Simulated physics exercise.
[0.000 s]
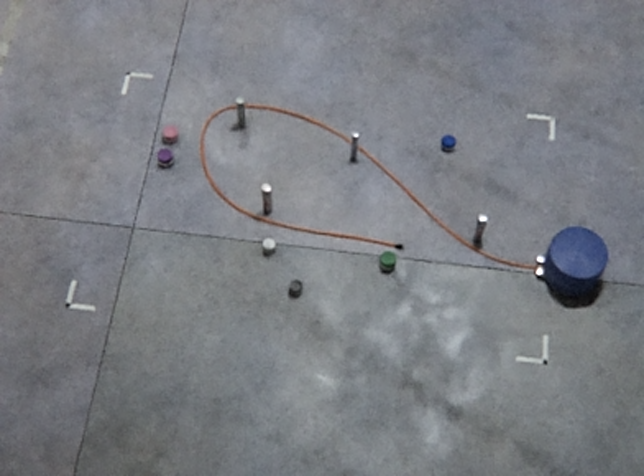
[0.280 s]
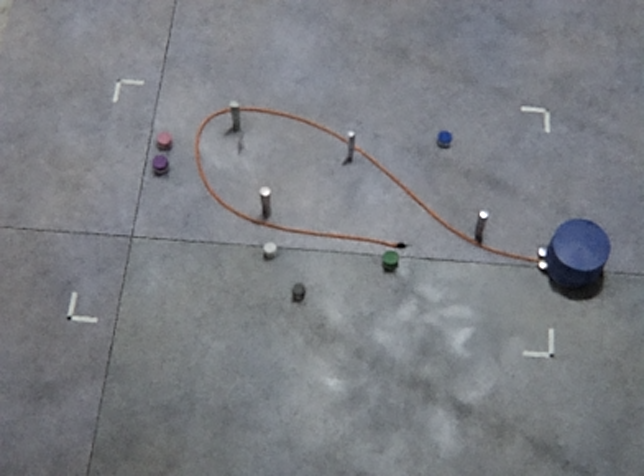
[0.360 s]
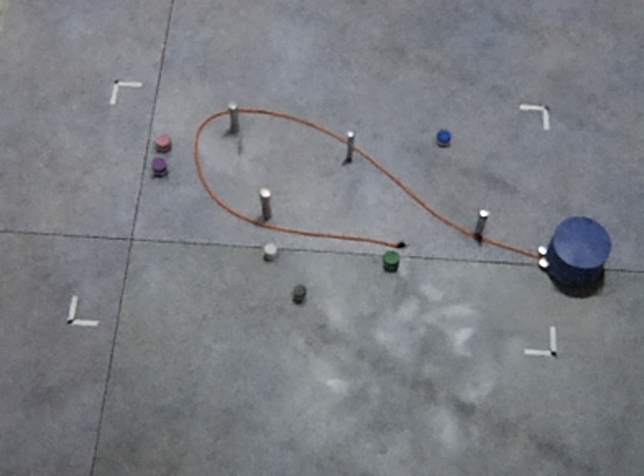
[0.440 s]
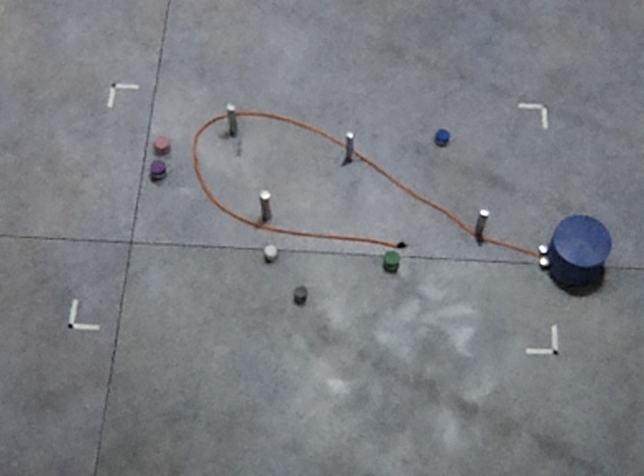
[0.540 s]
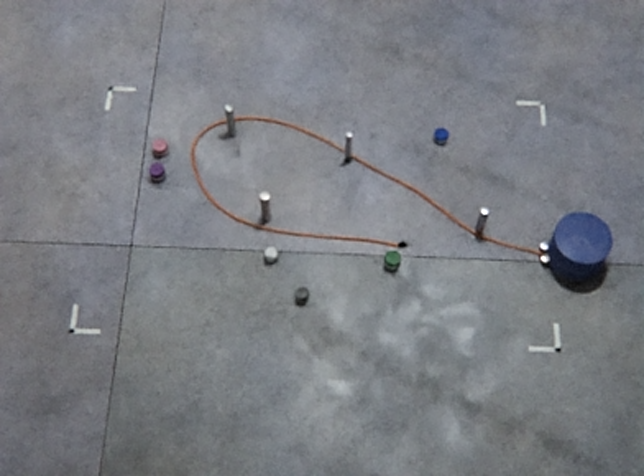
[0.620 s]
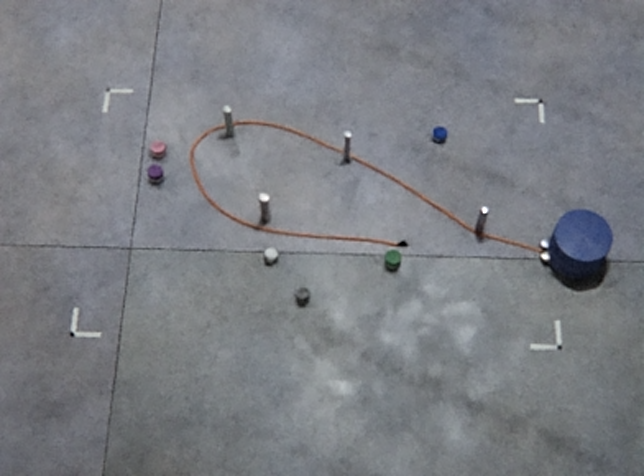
On a grey concrete floor, an orange lead lies looped among posts, barely shifting as the view turns slightly.
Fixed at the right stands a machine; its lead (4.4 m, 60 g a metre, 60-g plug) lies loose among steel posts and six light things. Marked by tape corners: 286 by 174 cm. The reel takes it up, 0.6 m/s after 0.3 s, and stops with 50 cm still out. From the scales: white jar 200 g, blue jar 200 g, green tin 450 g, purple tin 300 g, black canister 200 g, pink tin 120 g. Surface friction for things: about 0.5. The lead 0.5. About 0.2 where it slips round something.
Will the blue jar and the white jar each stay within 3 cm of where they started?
Blue jar: Yes, it stays close; white jar: Yes, it stays close.
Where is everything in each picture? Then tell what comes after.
Blue jar (449, 140); white jar (269, 243); posts (355, 134) (240, 100) (484, 217) (266, 187); lead runs through (483, 253) (381, 167) (265, 107) (210, 180) (327, 234), in the first picture.
Lead runs through (485, 248) (258, 110) (328, 235), in the second picture.
Lead runs through (490, 241) (257, 111) (328, 236), in the third picture.
Lead runs through (495, 242) (258, 114) (328, 236), in the fourth picture.
Lead runs through (505, 244) (262, 119) (328, 237), in the fifth picture.
Blue jar (440, 132); white jar (271, 252); lead runs through (513, 243) (391, 177) (265, 124) (204, 192) (328, 237), in the sixth picture.
After 2.2 s, plug at (308, 229); nothing else has moved.
After 3.8 s, plug at (224, 133); nothing else has moved.
After 5.4 s, plug at (368, 158); nothing else has moved.
After 7.0 s, plug at (472, 229); nothing else has moved.
After 7.8 s, plug at (472, 229); blue jar 0 cm off its start at (440, 132), white jar 0 cm off its start at (271, 252).
